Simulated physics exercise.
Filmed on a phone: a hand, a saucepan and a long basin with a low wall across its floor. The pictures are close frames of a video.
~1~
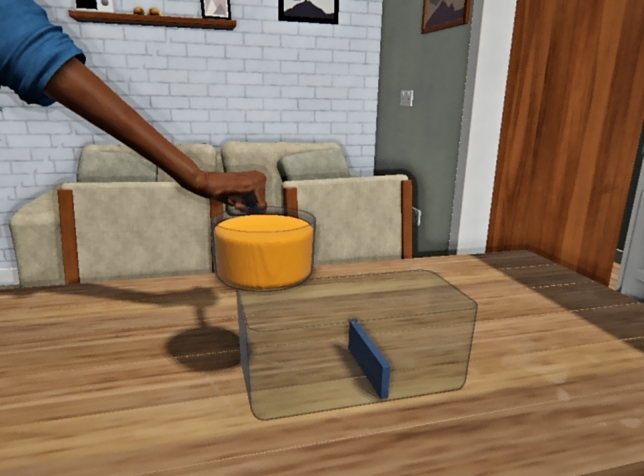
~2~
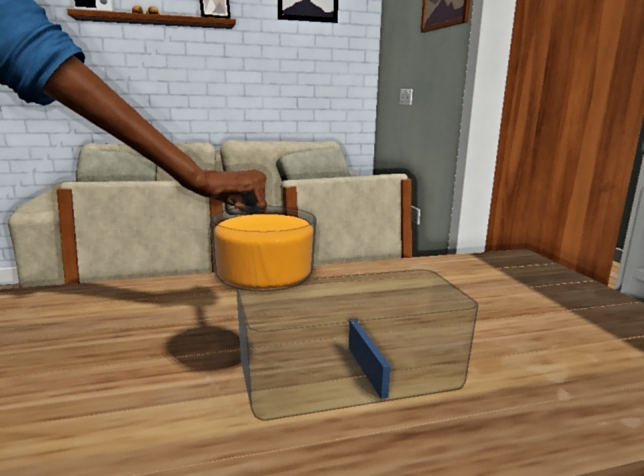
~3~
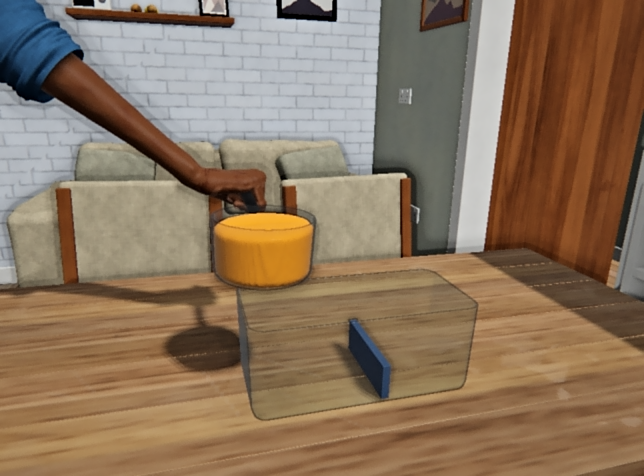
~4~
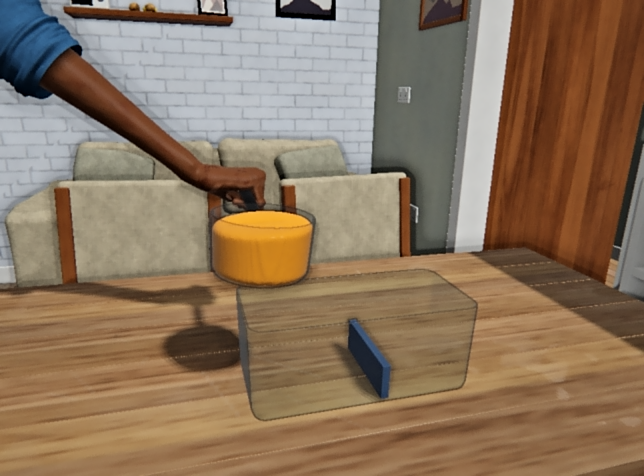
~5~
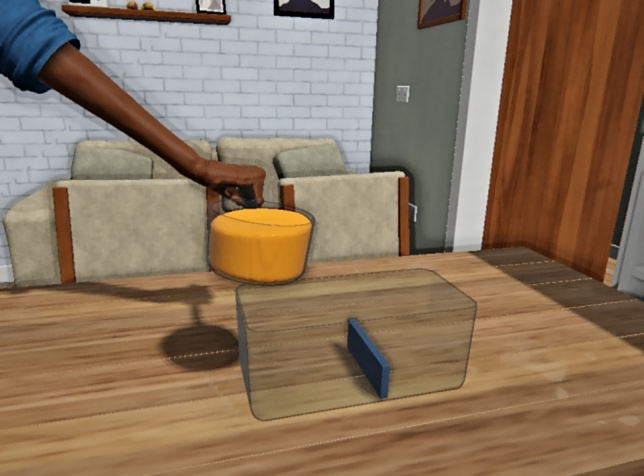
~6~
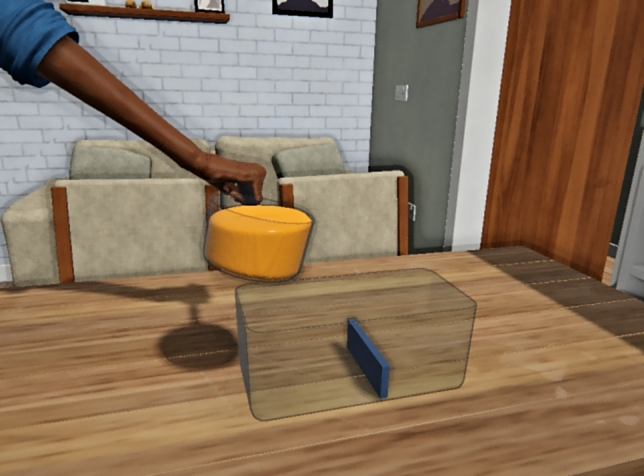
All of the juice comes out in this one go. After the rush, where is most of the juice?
The right part.
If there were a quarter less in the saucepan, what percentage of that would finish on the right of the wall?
About 70 per cent.
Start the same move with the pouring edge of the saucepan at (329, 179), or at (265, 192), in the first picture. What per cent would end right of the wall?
First some 90, then 5 per cent.
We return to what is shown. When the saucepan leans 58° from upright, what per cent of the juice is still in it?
It comes to 65 per cent or so.
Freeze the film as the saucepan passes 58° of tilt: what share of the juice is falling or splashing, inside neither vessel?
About 25 per cent.
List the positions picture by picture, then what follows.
It leans 0°; its right rim is at (313, 217); the juice meets the walls at (214, 229) and (310, 223); the long basin's rim runs from (242, 308) to (454, 288); the wall's top is at (368, 342), in the first picture.
It leans 1°; its right rim is at (314, 217); the juice meets the walls at (214, 229) and (310, 223), in the second picture.
It leans 2°; its right rim is at (313, 217); the juice meets the walls at (213, 228) and (310, 222), in the third picture.
It leans 5°; its right rim is at (313, 218); the juice meets the walls at (212, 226) and (309, 220), in the fourth picture.
It leans 8°; its right rim is at (312, 217); the juice meets the walls at (210, 223) and (309, 218), in the fifth picture.
It leans 12°; its right rim is at (312, 218); the juice meets the walls at (210, 219) and (309, 215), in the sixth picture.
A moment on, the tilt is 58° and 65 per cent is still to pour, 10 is left of the wall and 1 right of it.
Next, the tilt is 89° and 17 per cent is still to pour, 13 is left of the wall and 55 right of it.
Then the tilt is 97° and 2 per cent is still to pour, 20 is left of the wall and 75 right of it.
Later the tilt is 97° and 0 per cent is still to pour, 24 is left of the wall and 75 right of it.
Finally, 24 per cent lies left of the wall, 75 right of it and 0 outside.
